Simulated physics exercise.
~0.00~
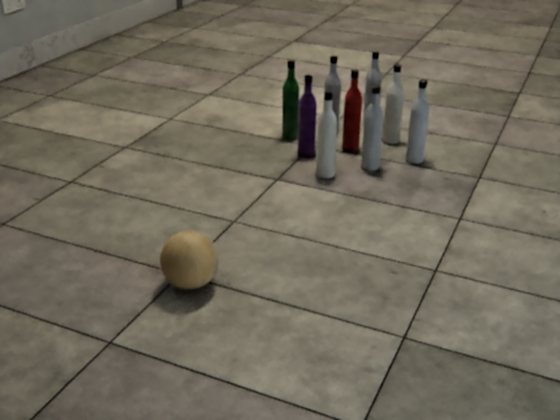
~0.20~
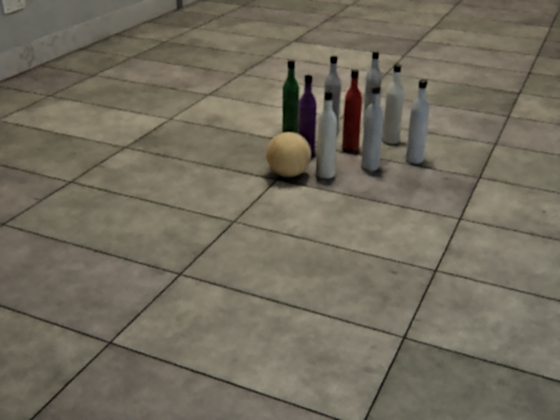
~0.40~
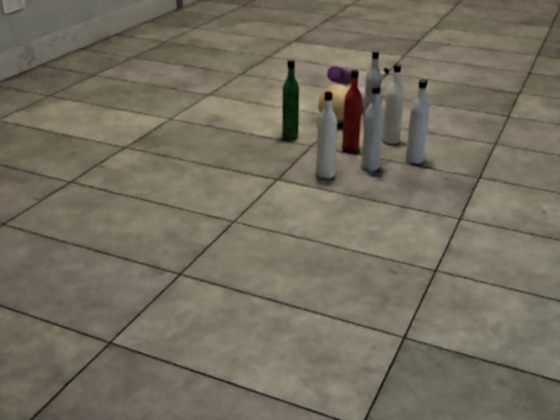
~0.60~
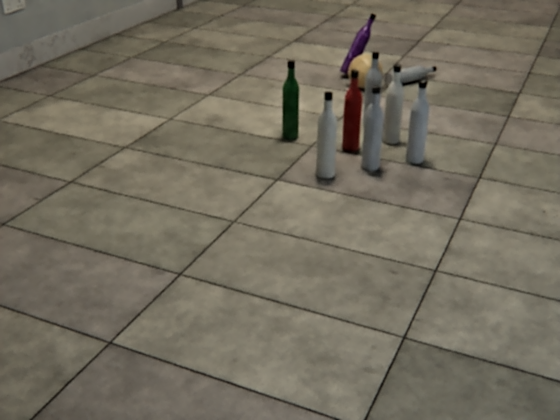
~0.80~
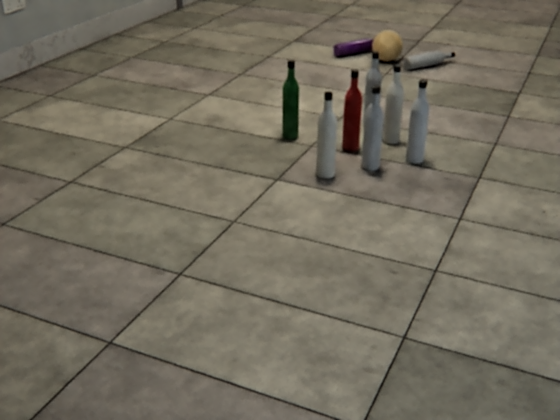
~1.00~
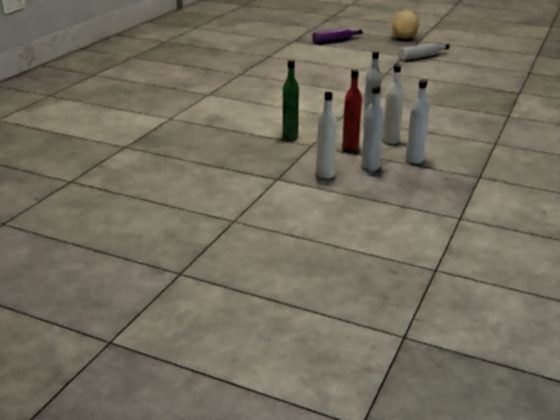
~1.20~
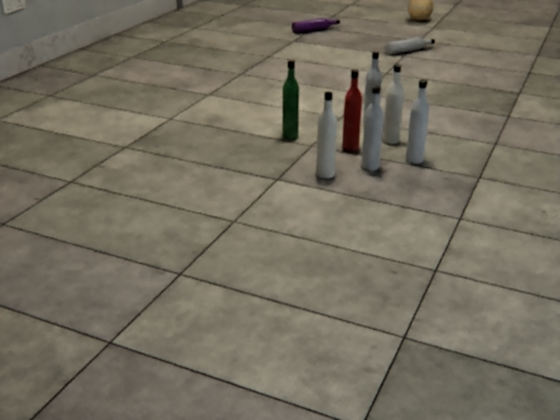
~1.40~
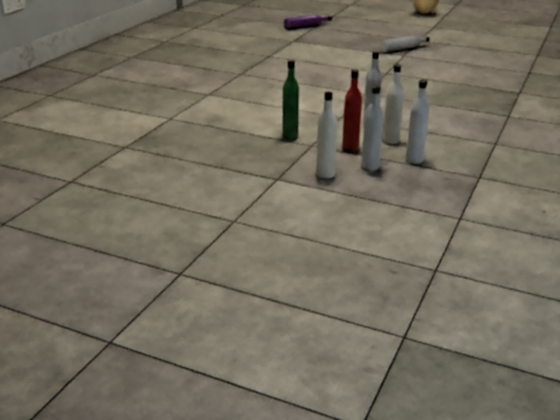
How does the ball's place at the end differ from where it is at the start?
At the start the ball is on the near side of the bottles, toward the lower left. By the end it is far behind them, at the top edge of the view and to the right.
